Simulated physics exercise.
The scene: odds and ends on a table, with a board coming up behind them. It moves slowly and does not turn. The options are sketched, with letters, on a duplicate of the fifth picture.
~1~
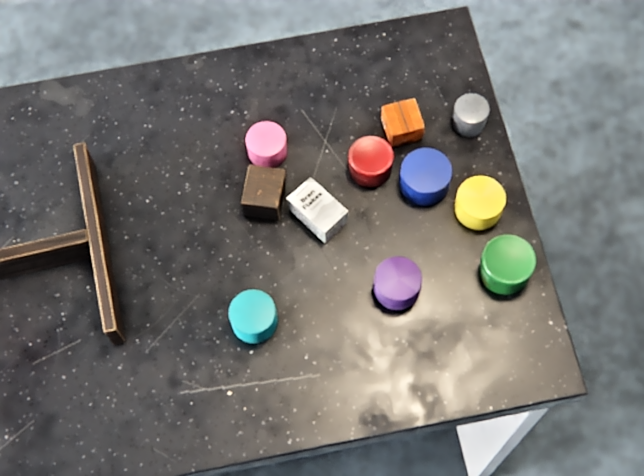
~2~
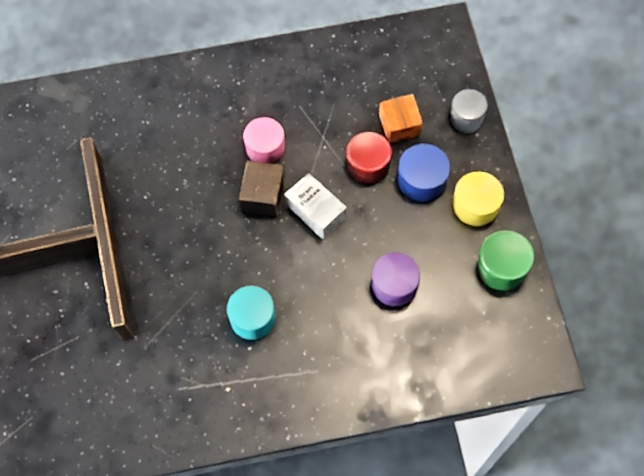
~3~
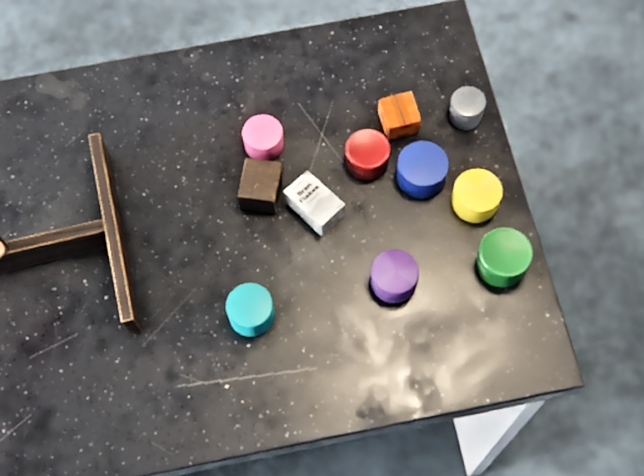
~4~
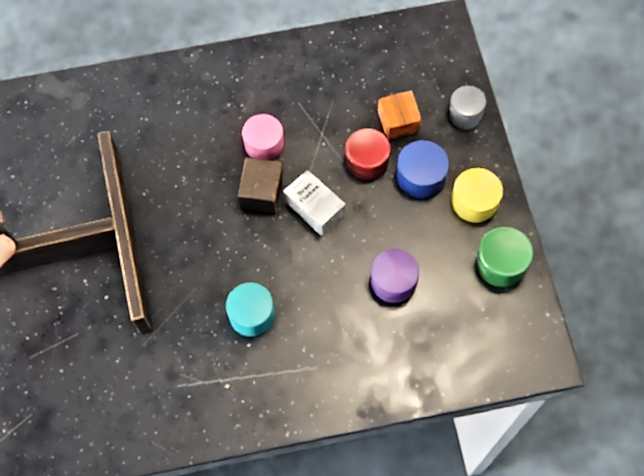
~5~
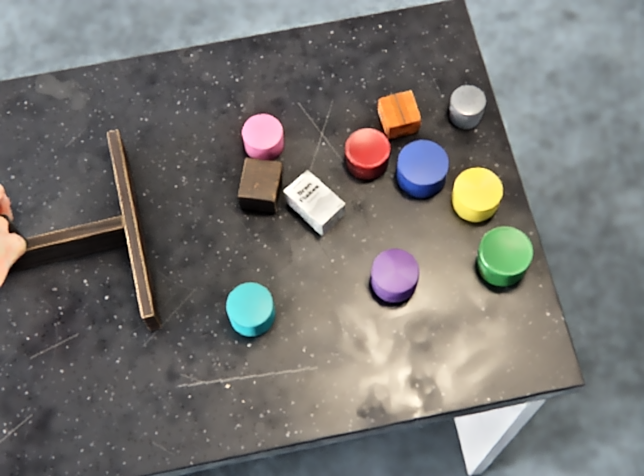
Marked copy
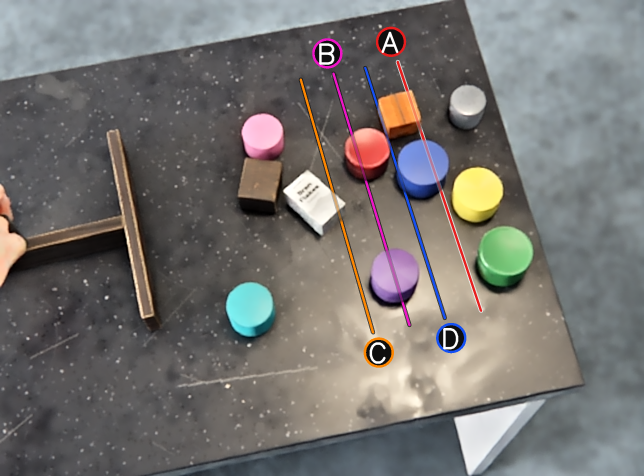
On a dark speckled table, a hand slowly pushes a wooden board slightly right.
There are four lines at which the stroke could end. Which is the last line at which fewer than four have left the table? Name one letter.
No farther than A.
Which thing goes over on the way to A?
The grey pot goes over.
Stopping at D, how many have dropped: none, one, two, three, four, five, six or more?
In all, none.
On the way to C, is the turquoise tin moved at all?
By then, yes.
On the marked copy, A at (437, 180); B at (369, 192); C at (335, 199); D at (403, 186).
With A. Early on, board (241, 198); turquoise tin (294, 309); black block (266, 182).
Further on, board (352, 177); yellow tin (480, 198); blue tin (441, 169).
At the end, board (435, 162); grey pot over the edge; blue tin (507, 144); one fallen.
As for the rest, B is within the limit but short; C is within the limit but short; D is within the limit but short.
